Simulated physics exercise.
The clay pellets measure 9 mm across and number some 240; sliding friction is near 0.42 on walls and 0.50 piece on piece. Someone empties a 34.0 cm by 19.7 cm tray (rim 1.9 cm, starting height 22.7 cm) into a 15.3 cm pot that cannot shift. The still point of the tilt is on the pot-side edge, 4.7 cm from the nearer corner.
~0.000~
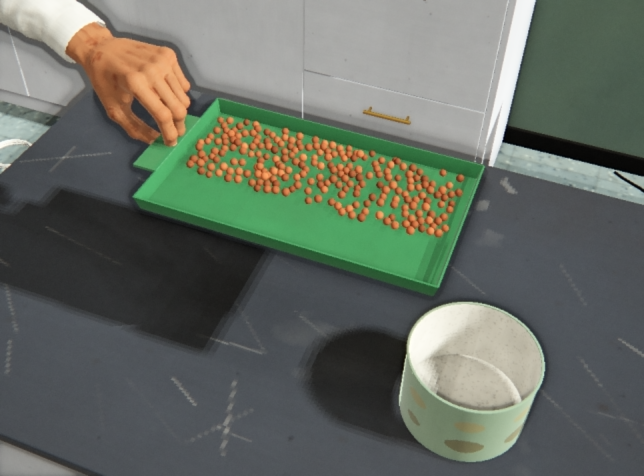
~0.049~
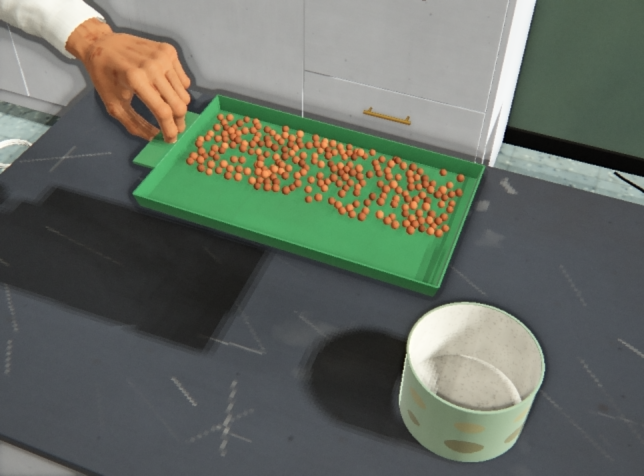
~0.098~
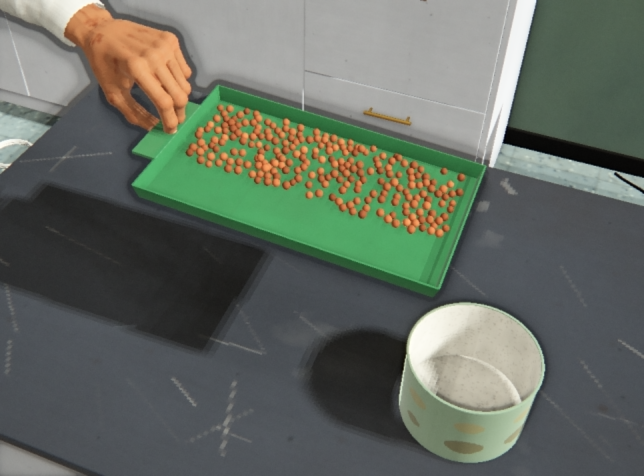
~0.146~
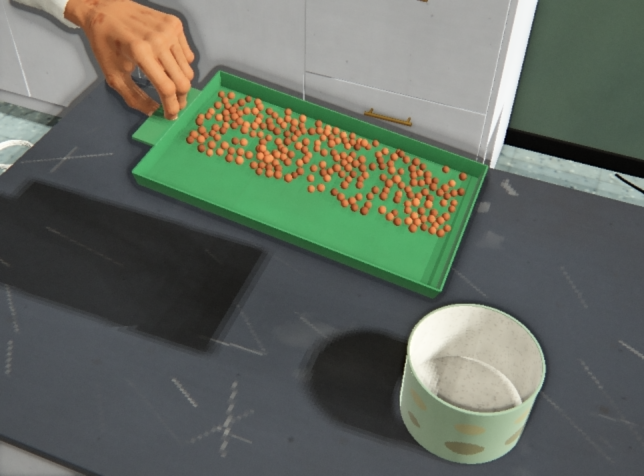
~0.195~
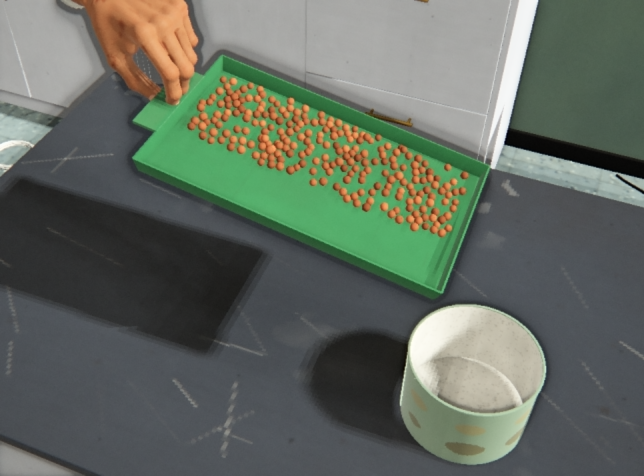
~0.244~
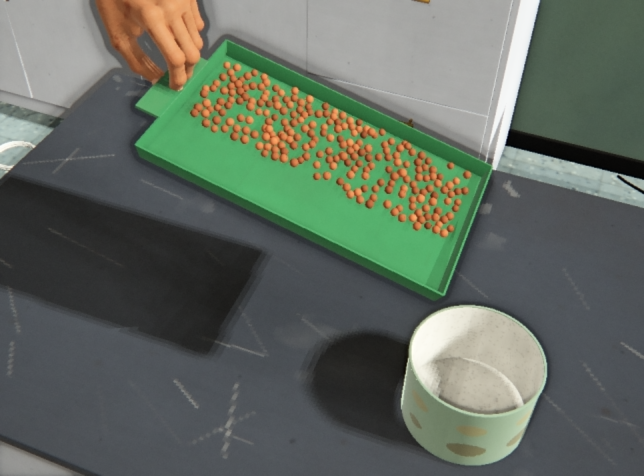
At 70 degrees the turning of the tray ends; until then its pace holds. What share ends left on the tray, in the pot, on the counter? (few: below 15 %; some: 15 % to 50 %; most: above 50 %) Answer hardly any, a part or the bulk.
Left on the tray: The bulk; in the pot: A part; on the counter: Hardly any.
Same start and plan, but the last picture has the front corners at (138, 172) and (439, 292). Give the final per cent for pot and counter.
Pot 5, counter 10.
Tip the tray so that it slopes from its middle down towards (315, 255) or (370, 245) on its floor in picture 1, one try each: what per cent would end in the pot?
Some 0 and 25 per cent.
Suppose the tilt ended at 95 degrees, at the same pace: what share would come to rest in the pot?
Then about 80 per cent.
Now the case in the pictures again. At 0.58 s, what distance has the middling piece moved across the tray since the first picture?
Roughly 7 cm.
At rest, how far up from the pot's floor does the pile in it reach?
About 1.5 cm.
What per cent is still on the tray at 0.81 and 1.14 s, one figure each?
About 100, 65.
After 0.58 s, tilt 42 degrees; the tray holds 100 %, the pot 0 %.
After 0.81 s, tilt 60 degrees; the tray holds 100 %, the pot 0 %.
After 1.14 s, tilt 70 degrees; the tray holds 65 %, the pot 20 %.
By 2.1 s all is still; tray 65 %, pot 25 %, counter 10 %.
